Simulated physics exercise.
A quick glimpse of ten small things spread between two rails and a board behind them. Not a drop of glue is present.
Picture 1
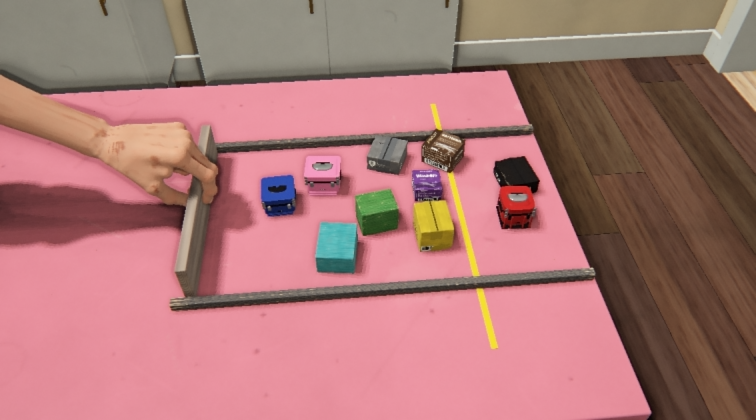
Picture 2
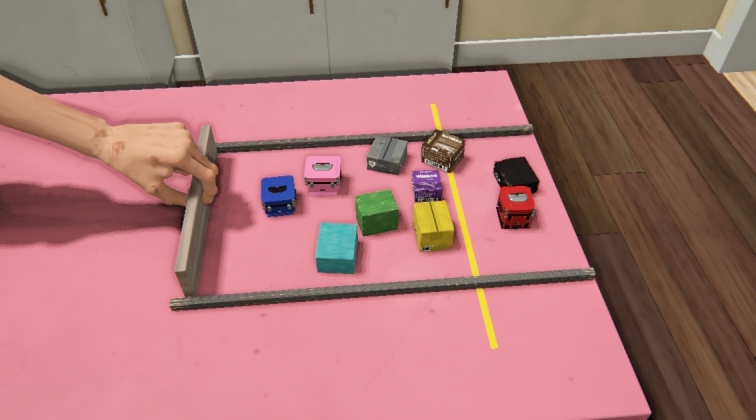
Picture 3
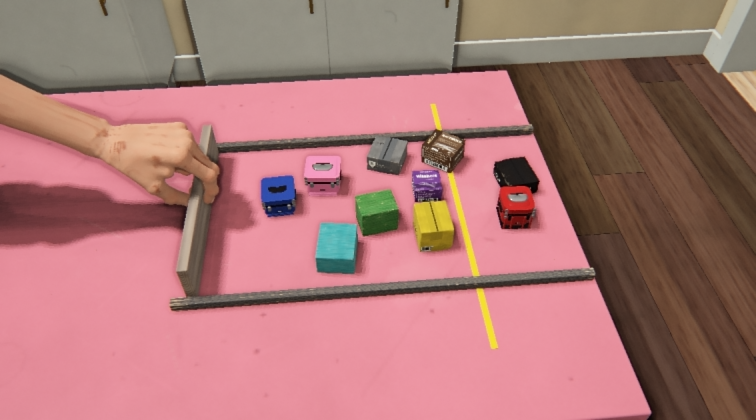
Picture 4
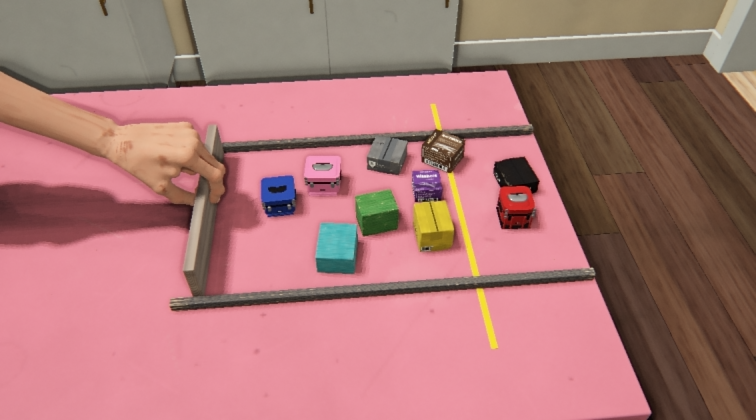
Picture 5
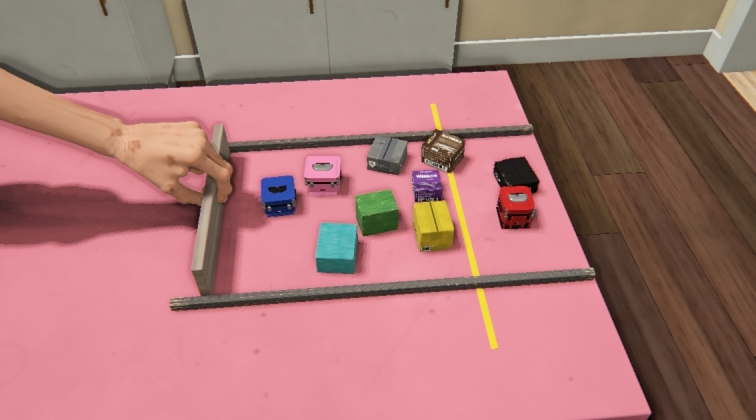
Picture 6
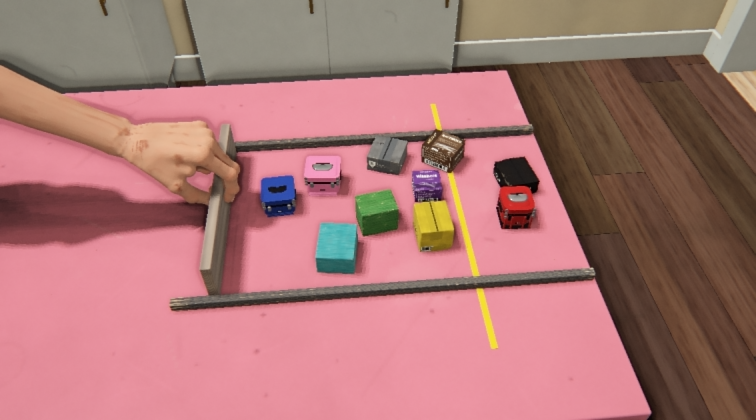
On a pink table, a hand slides a grey board slightly right between two rails, while the colourful little boxes stay still.
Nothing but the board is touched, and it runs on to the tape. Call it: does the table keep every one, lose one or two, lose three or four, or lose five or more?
It keeps every one.
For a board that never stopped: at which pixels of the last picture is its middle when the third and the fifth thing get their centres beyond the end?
For the first, roughly (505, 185); for the next, roughly (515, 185).
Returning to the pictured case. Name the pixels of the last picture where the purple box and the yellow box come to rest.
Final centres, in order: Near (498, 180), near (527, 236).
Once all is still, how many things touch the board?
It touches 4.
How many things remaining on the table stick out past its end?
The total here is 0.
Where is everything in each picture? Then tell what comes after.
The first picture shows black box (516, 177); red case (515, 207); brown box (443, 151); board (199, 204); tape (458, 203).
The second picture shows red case (515, 208); yellow box (433, 226).
The third picture shows brown box (443, 151); turquoise block (337, 248).
The fourth picture shows black box (516, 177); pink case (323, 176).
The fifth picture shows red case (515, 208); purple box (427, 186).
The sixth picture shows black box (516, 177); red case (515, 208); brown box (443, 151); board (221, 203); tape (458, 203).
Soon after, none off yet; black box at rest near (516, 177); red case at rest near (515, 208); brown box at rest near (443, 151).
In the end, the number that fall off is zero.
